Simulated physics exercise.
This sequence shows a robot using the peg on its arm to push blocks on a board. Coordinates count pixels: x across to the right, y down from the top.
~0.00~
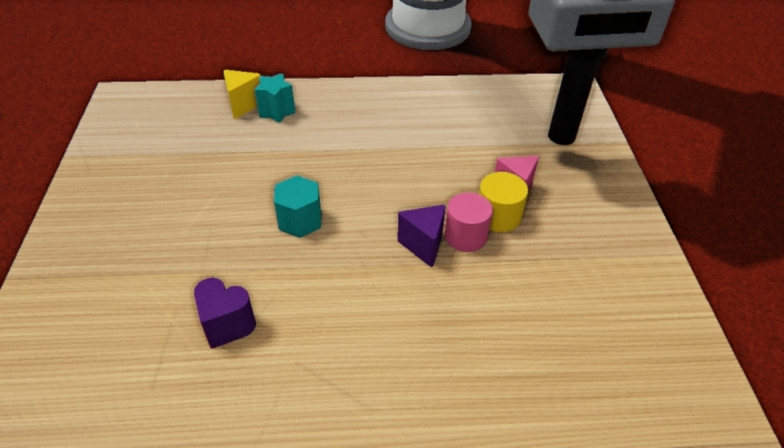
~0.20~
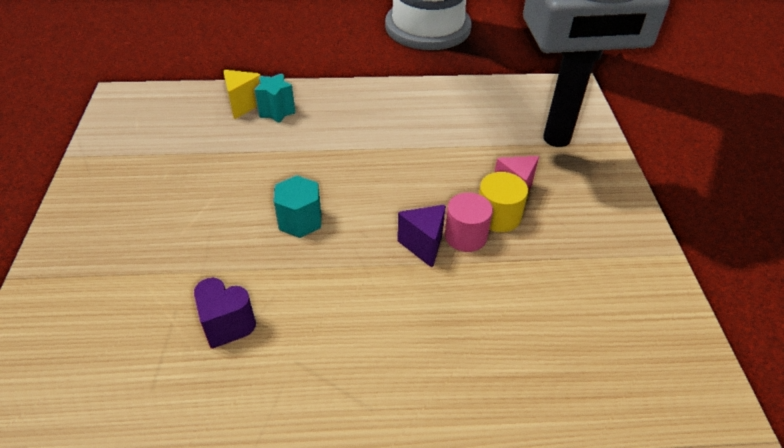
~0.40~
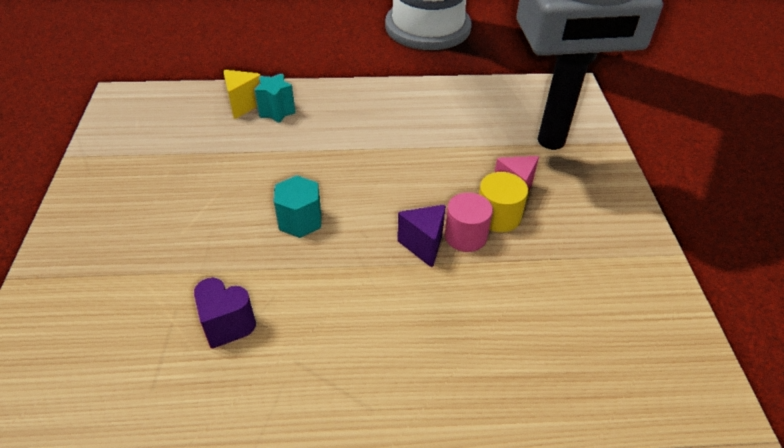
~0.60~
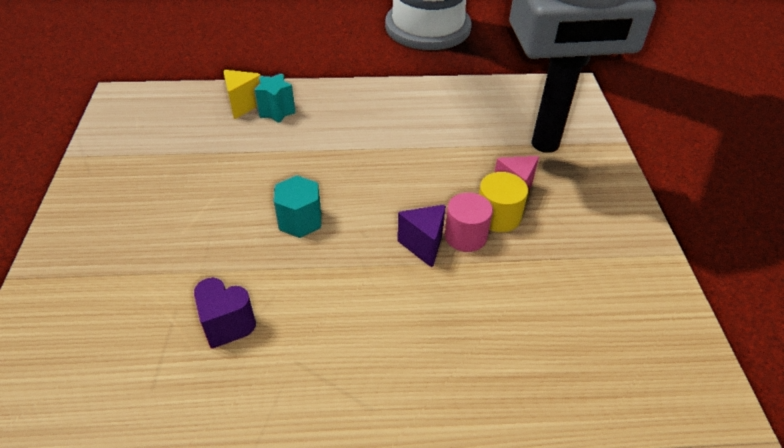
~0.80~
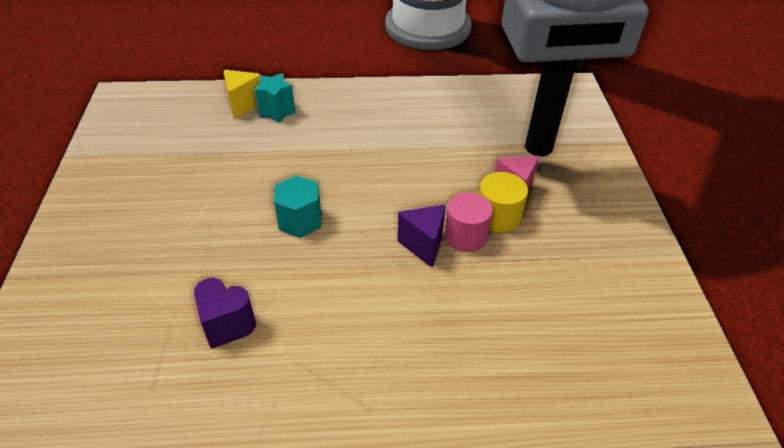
The clip shows a robot arm's dark peg above a wooden board scattered with yellow, teal, pink and purple blocks; the peg moves slightly left and toward the viewer, nearing the pink triangular block, while the blocks stay still.
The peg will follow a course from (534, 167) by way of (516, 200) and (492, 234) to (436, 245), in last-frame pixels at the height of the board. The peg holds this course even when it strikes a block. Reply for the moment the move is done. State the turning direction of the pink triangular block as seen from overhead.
Counterclockwise from above.
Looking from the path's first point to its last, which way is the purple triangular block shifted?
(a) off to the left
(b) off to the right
Letter b.
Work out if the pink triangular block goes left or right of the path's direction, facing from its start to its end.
Picture yourself facing from the start of the path to its end: The pink triangular block moves off to your left.
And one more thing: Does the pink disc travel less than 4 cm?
That would be a no.
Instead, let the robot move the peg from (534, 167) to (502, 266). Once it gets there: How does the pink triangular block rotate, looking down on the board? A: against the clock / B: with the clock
A (against the clock)
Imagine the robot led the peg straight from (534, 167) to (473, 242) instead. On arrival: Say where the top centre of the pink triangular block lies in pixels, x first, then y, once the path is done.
I predict (542, 187).
The first path, step by step. One third of the way, peg at (521, 181); pink disc at (464, 209); yellow disc at (509, 202); pink triangular block at (541, 190).
Two thirds of the way, peg at (495, 216); purple triangular block at (421, 218), turned 15° anticlockwise; pink disc at (459, 214); yellow disc at (503, 237); pink triangular block at (550, 199), turned 30° anticlockwise.
At the end, peg at (438, 226); purple triangular block at (362, 224), turned 15° anticlockwise; pink disc at (401, 223); yellow disc at (500, 242); pink triangular block at (550, 199), turned 30° anticlockwise.
